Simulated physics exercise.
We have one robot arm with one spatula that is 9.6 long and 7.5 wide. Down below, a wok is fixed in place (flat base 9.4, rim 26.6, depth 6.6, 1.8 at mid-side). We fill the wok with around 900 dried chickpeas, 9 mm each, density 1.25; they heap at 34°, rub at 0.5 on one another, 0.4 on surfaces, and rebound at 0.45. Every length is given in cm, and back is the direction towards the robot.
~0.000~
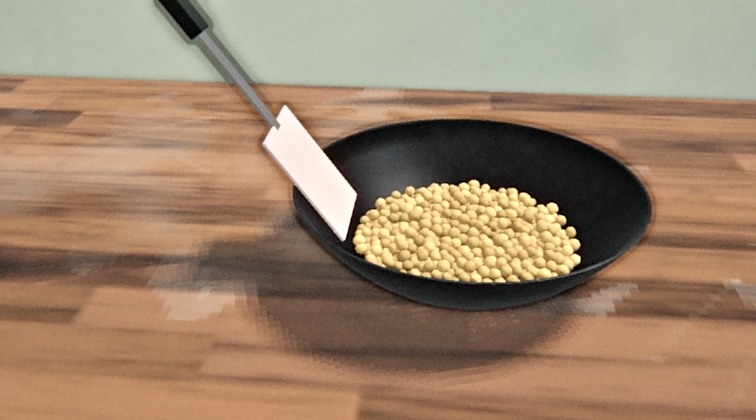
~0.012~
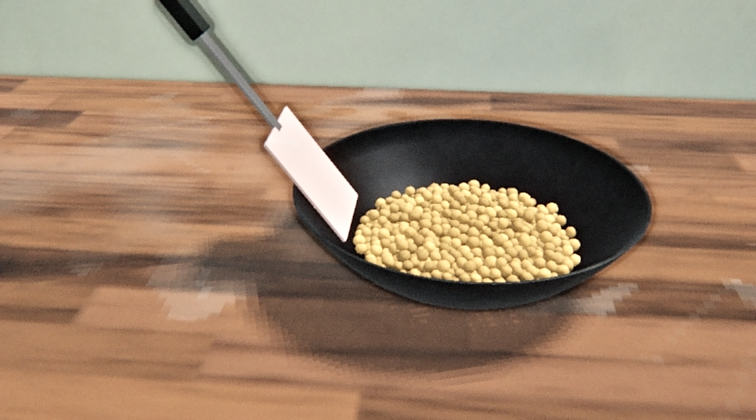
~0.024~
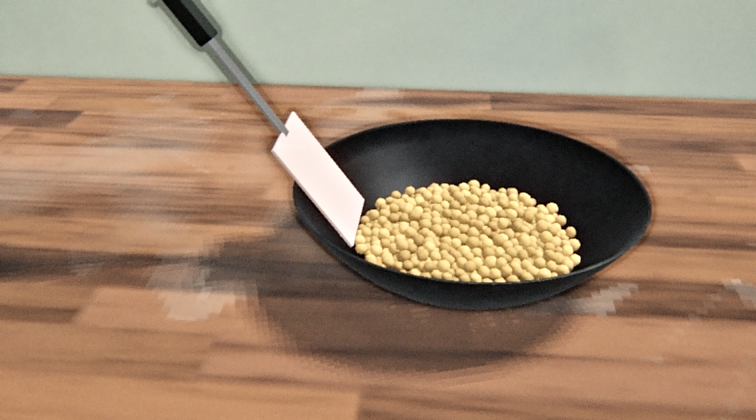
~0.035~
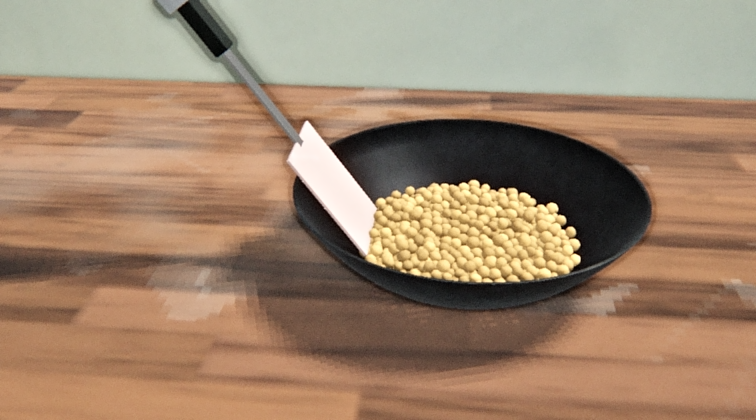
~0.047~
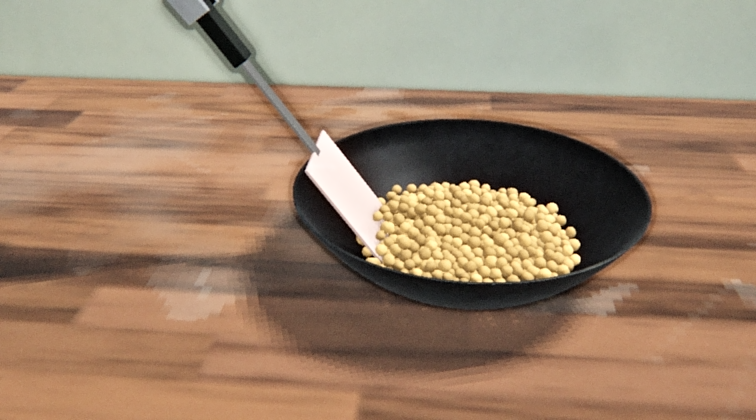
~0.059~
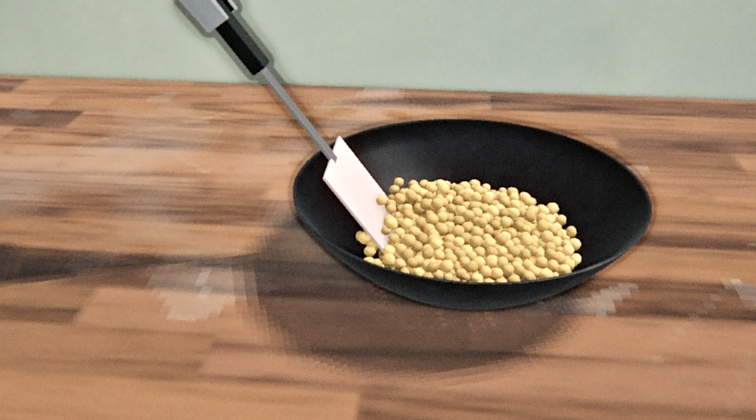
A pale spatula with a black and grey handle slid slowly down to the right inside the left edge of a black wok, pushing into a heap of chickpeas and nudging a few aside.
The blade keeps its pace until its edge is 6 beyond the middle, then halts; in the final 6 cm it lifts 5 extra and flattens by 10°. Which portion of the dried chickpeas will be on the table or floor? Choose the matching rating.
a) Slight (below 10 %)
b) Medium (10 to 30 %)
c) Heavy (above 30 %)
b.
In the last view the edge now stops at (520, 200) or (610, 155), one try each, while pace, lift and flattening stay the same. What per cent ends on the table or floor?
Roughly 10 and 40 per cent.
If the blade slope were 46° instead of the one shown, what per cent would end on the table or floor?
Roughly 20 per cent.
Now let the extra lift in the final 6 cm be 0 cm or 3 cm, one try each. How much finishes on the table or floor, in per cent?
Try one gives about 5 in a hundred, try two about 20 in a hundred.
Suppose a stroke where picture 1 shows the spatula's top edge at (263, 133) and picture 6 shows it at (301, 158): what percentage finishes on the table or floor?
Roughly 10 percent ends up there.
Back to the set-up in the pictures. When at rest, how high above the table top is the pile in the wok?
6.0 cm.
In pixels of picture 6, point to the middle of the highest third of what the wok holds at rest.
It is centred near (565, 226).
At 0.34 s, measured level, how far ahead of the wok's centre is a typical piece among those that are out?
I'd say some 24 centimetres.
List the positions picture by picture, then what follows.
The first frame shows the spatula top edge at (274, 124), sloping 54°; upper third of the load around (464, 229), from x 360 to 575, top at y 185; 900 in the wok.
The second frame shows the spatula top edge at (276, 125), sloping 54°; upper third of the load around (464, 229), from x 360 to 575, top at y 185.
The third frame shows the spatula top edge at (283, 130), sloping 54°; upper third of the load around (464, 229), from x 360 to 575, top at y 185.
The fourth frame shows the spatula top edge at (297, 140), sloping 54°; upper third of the load around (464, 229), from x 360 to 575, top at y 185.
The fifth frame shows the spatula top edge at (315, 150), sloping 54°; upper third of the load around (463, 228), from x 360 to 575, top at y 185.
The sixth frame shows the spatula top edge at (332, 157), sloping 54°; upper third of the load around (459, 225), from x 360 to 575, top at y 180; 900 in the wok.
After 0.09 s, sloping 54°, highest piece 11 above the table; 900 in the wok.
After 0.12 s, sloping 51°, highest piece 14 above the table; 899 in the wok, 1 on the blade or in flight.
After 0.34 s, sloping 44°, highest piece 10 above the table; 741 in the wok, 46 on the table or floor, 113 on the blade or in flight.
After 1.39 s, sloping 44°, highest piece 6 above the table; 741 in the wok, 159 on the table or floor.
In the end, 741 in the wok, 159 on the table or floor. That is 18 % on the table or floor.
